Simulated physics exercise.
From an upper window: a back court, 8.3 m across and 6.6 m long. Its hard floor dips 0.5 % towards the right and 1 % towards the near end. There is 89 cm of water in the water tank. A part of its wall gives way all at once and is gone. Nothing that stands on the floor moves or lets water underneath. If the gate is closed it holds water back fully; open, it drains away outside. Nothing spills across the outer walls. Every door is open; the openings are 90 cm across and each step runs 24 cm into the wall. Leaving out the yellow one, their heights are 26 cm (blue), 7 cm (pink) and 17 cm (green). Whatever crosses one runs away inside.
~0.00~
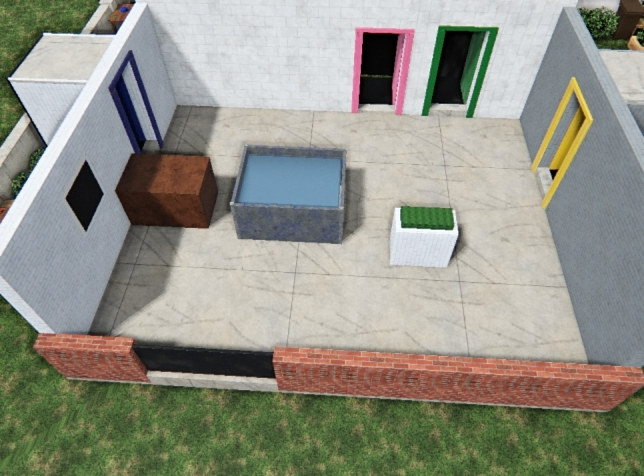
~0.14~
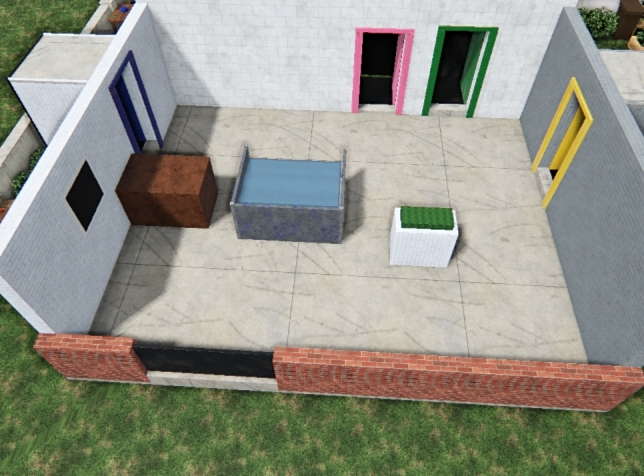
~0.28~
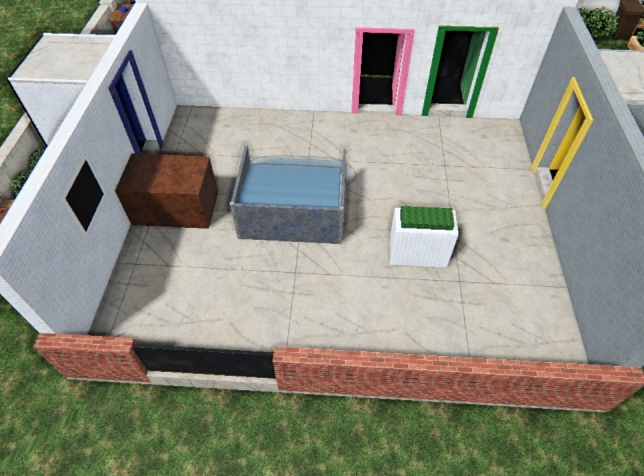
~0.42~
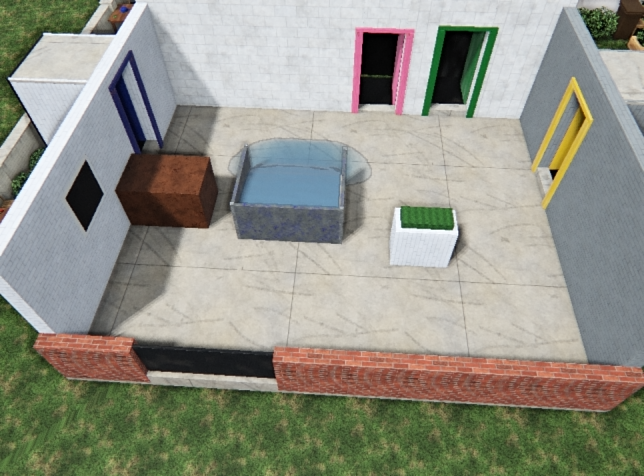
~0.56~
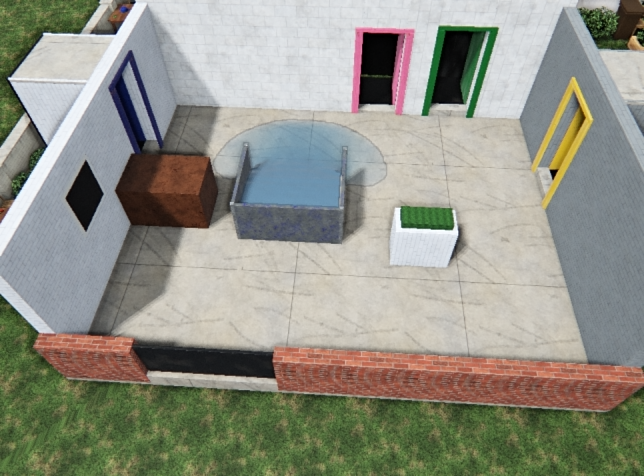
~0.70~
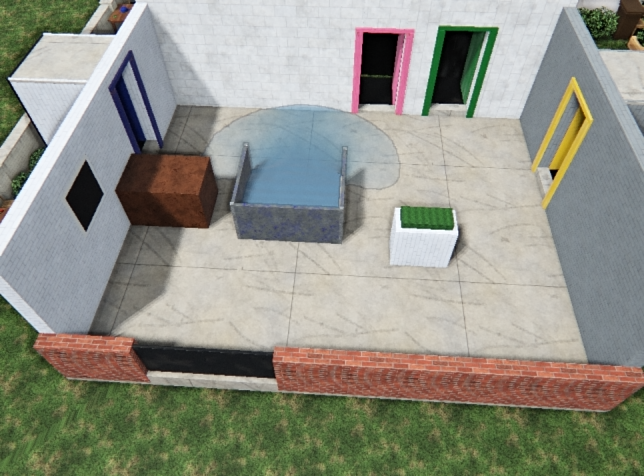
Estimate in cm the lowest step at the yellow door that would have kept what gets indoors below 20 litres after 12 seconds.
About 8 cm.
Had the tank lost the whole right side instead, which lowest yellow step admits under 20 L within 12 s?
About 27 cm.
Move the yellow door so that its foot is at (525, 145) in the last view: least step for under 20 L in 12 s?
About 18 cm.
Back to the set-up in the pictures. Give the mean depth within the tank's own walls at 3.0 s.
Roughly 12 cm on average.
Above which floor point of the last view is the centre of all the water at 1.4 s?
At about (299, 160).
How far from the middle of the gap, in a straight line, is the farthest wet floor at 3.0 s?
About 5.6 m.
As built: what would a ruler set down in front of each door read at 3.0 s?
In cm: Blue 14, pink 12, green 9, yellow 2.
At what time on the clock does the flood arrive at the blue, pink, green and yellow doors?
Blue 1.6 s, pink 0.8 s, green 1.4 s, yellow 3.0 s.
After 1.4 s water covers 25 % of the floor, deepest (48 cm) near (309, 113); it has not reached the yellow door.
After 3.0 s water covers 35 % of the floor, deepest (28 cm) near (184, 108); it has not reached the yellow door.
After 12.0 s water covers 95 % of the floor, deepest (15 cm) near (584, 388); 6 cm at the yellow door, 0 litres in over its 17 cm step.
At the yellow door as built, the water arrived by 3.1 s and peaked near 14 cm at 4.0 s.
With a step of 6.5 cm, 39 litres would have come in within the 12 s; with 10 cm, 8 litres. So under 20 litres takes about 8 cm.
